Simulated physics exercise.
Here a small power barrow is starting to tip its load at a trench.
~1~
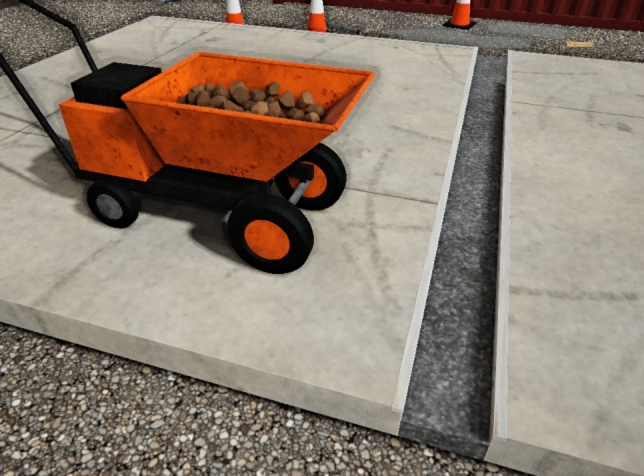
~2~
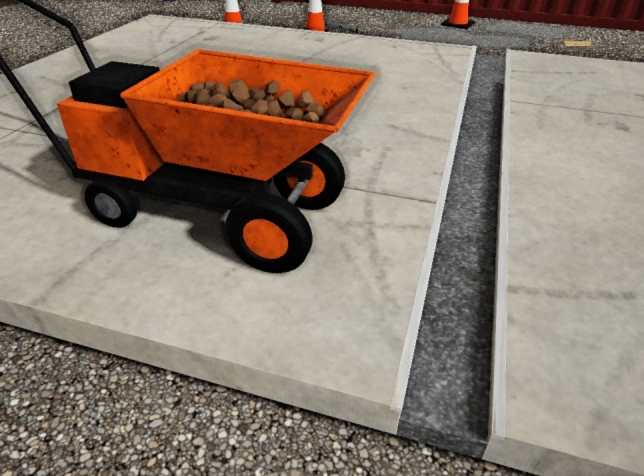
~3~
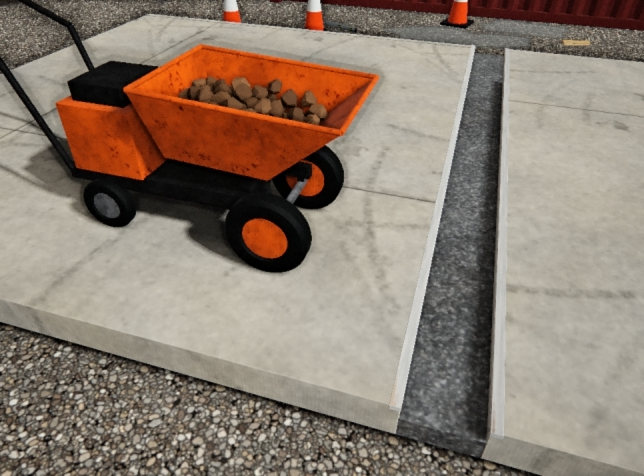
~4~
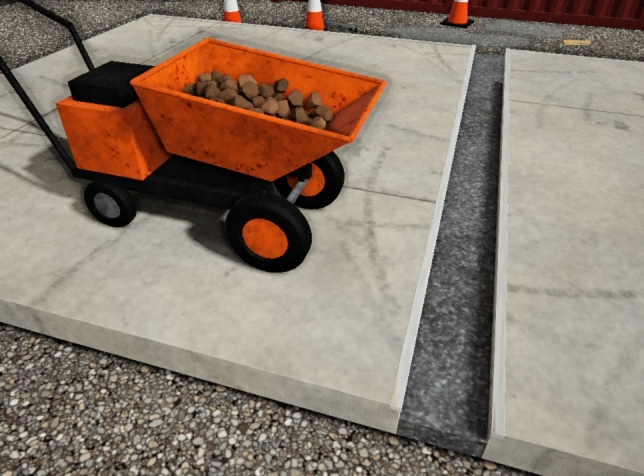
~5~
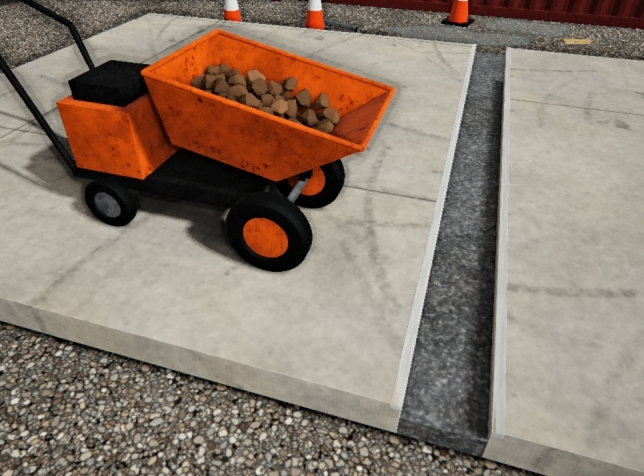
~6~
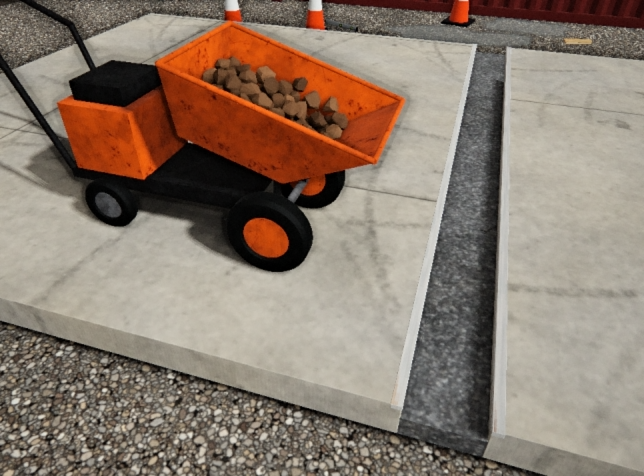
On a pale concrete slab cut by a shallow, dark trench, a small orange power barrow stands at the left with its skip level and loaded with brown clods. The skip then begins to tilt, slowly raising its rear and lowering its front lip toward the right, while the wheels stay put.
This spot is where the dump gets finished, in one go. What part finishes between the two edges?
I expect the load to largely find the trench.
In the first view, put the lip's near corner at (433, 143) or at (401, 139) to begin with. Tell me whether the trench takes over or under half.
Respectively: A smaller portion, a smaller portion.
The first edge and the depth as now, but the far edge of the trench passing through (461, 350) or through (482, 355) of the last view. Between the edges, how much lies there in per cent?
Lab note: Try one 30 per cent, try two 60 per cent.
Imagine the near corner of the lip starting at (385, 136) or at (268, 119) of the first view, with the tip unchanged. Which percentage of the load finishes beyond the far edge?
The first stop gives 30 per cent; the second gives 0 per cent.
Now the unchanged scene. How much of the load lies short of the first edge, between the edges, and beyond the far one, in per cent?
Estimates - short: 0 in a hundred, between: 65 in a hundred, beyond: 15 in a hundred.
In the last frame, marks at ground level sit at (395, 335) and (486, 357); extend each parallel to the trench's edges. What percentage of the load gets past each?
Near 80 % and near 10 %, in that order.
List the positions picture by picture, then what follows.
In the first frame, lip of the skip at (335, 129), level; top of the load at (220, 104), clay clods; first edge of the trench at (412, 341); far edge at (502, 362), the trench over half as wide as the skip, and shallow for its width.
In the second frame, lip of the skip at (336, 130), level; top of the load at (220, 102).
In the third frame, lip of the skip at (341, 133), tipped barely; top of the load at (219, 108).
In the fourth frame, lip of the skip at (350, 140), tipped a little; top of the load at (225, 105).
In the fifth frame, lip of the skip at (362, 149), tipped a little; top of the load at (220, 94).
In the sixth frame, lip of the skip at (374, 162), tipped clearly; top of the load at (231, 89); first edge of the trench at (411, 338); far edge at (501, 360).
Soon after the last picture, skip tipped steeply; all in the skip.
A little later, skip tipped right over; about two thirds in the skip; a small part short of the trench; about a quarter in or heaped over the trench; a stray few falling.
Later still, skip tipped right over; about a quarter in the skip; a stray few short of the trench; about two thirds in or heaped over the trench; a small part beyond it.
By the end, skip tipped right over; about a quarter in the skip; a stray few short of the trench; about two thirds in or heaped over the trench; a small part beyond it.
